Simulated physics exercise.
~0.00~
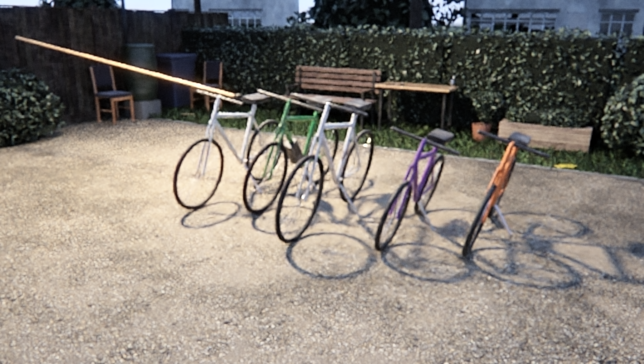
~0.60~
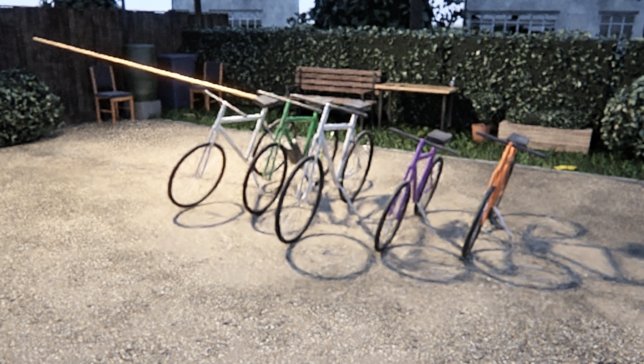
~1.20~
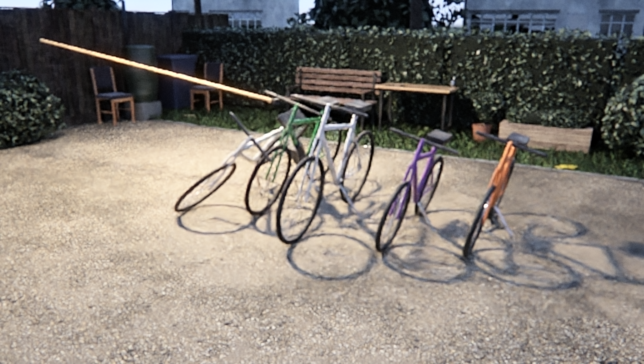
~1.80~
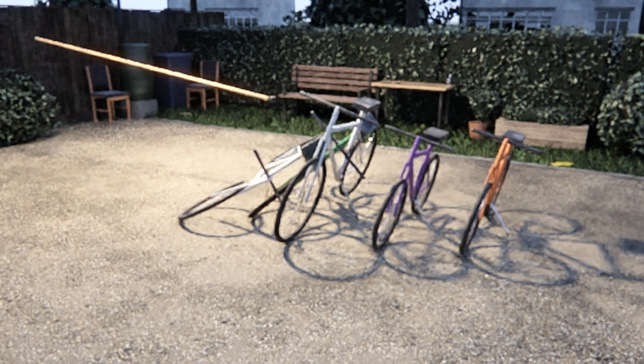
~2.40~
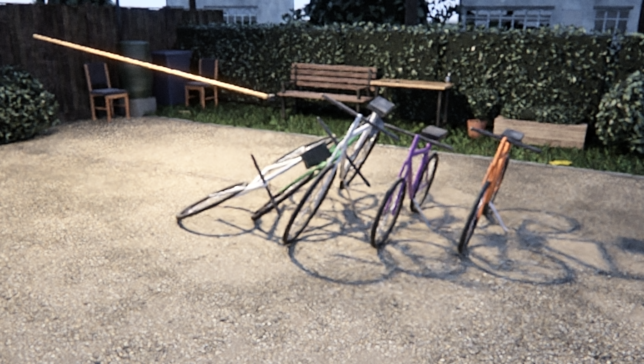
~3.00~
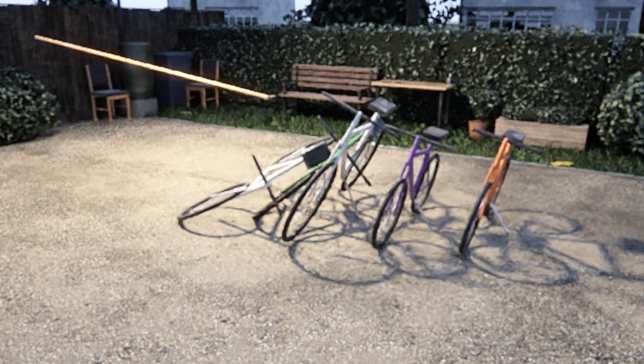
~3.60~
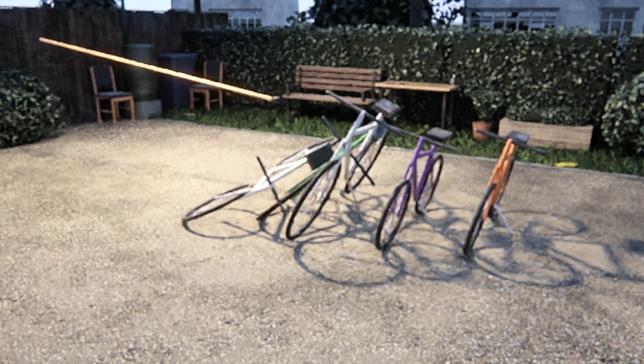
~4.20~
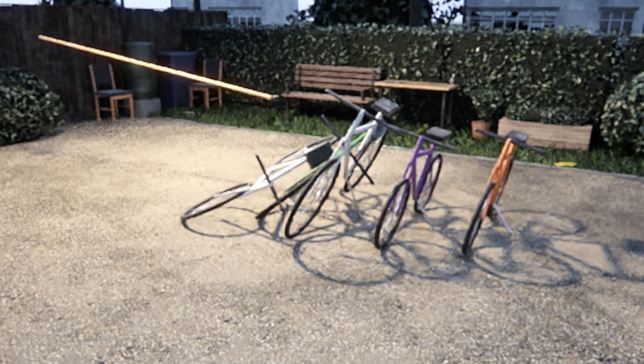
On a gravel yard, a pole tips a white bicycle into its neighbours, three ending up leaning together, purple and orange still upright.
